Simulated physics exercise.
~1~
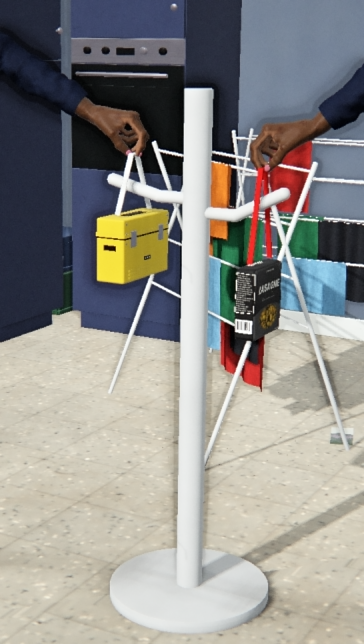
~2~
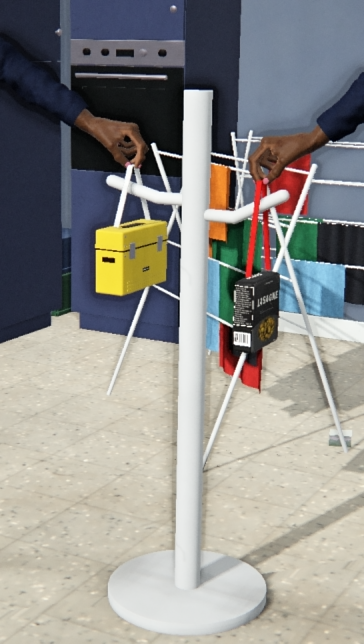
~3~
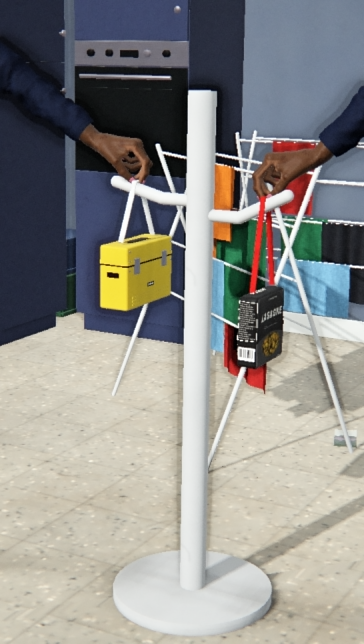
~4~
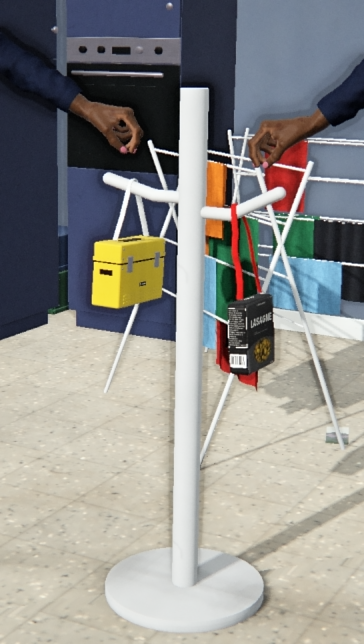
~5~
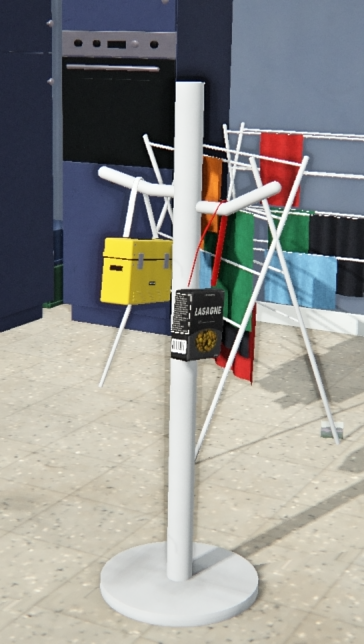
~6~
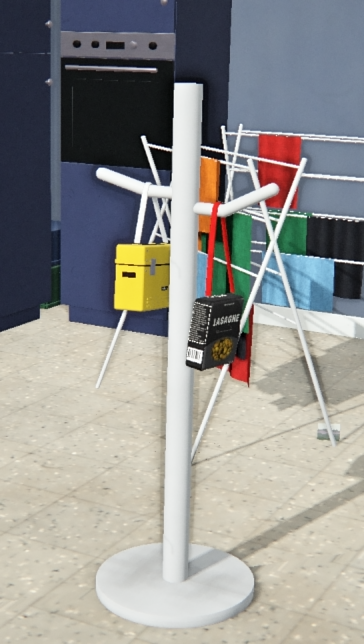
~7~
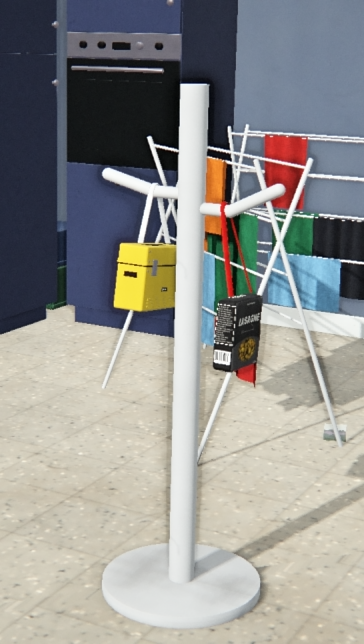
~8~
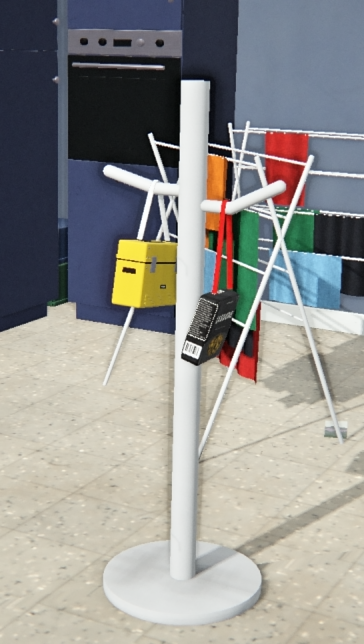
In this clip, two hands lower a yellow case and a black pouch by their loops onto the pegs of a white post, then let go and withdraw. The pouch swings from side to side while the case shifts slightly, and both remain hanging.
